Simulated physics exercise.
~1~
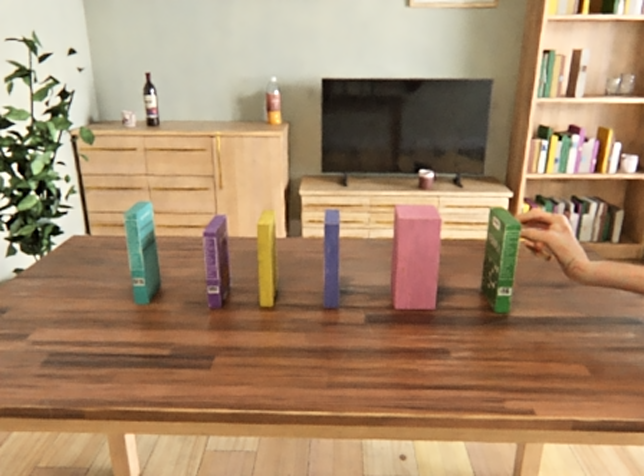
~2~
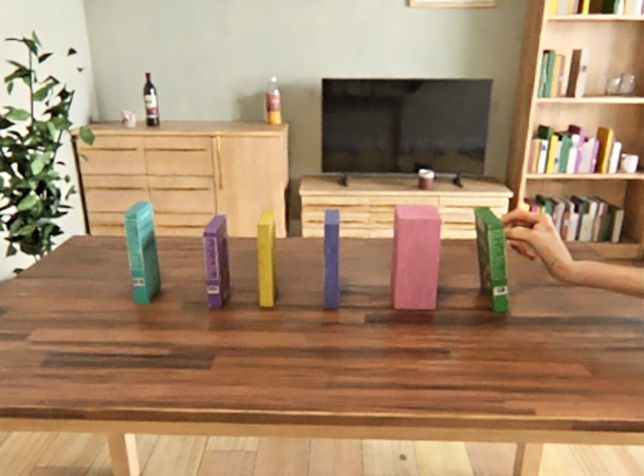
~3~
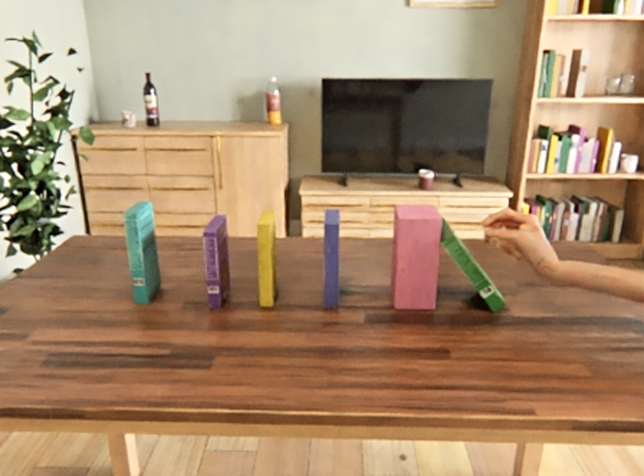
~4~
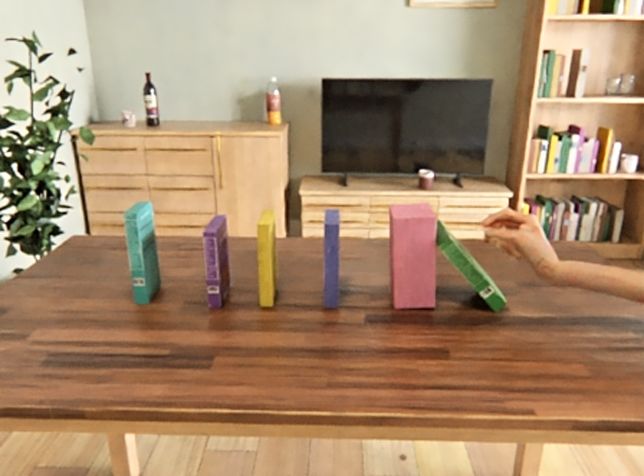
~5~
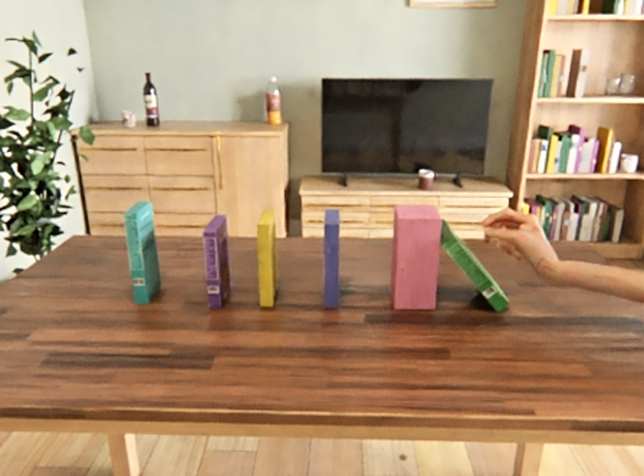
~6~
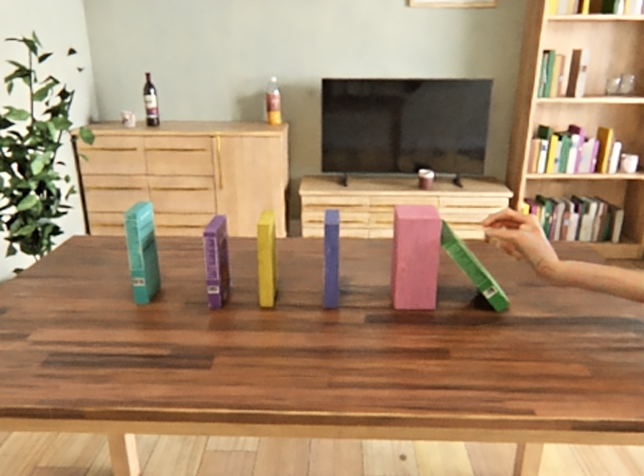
Six upright pieces stand in a spaced row across a dark wooden table in a living room, seen from the front by a still camera. From left to right they are a turquoise packet, a purple packet, a yellow board, a blue block, a thick pink block and a green packet. A hand reaching in from the right tips the green packet leftward. It falls against the pink block, which rocks very slightly and settles upright. The green packet ends leaning on it, the hand still hovering nearby, while the other pieces remain standing in place.
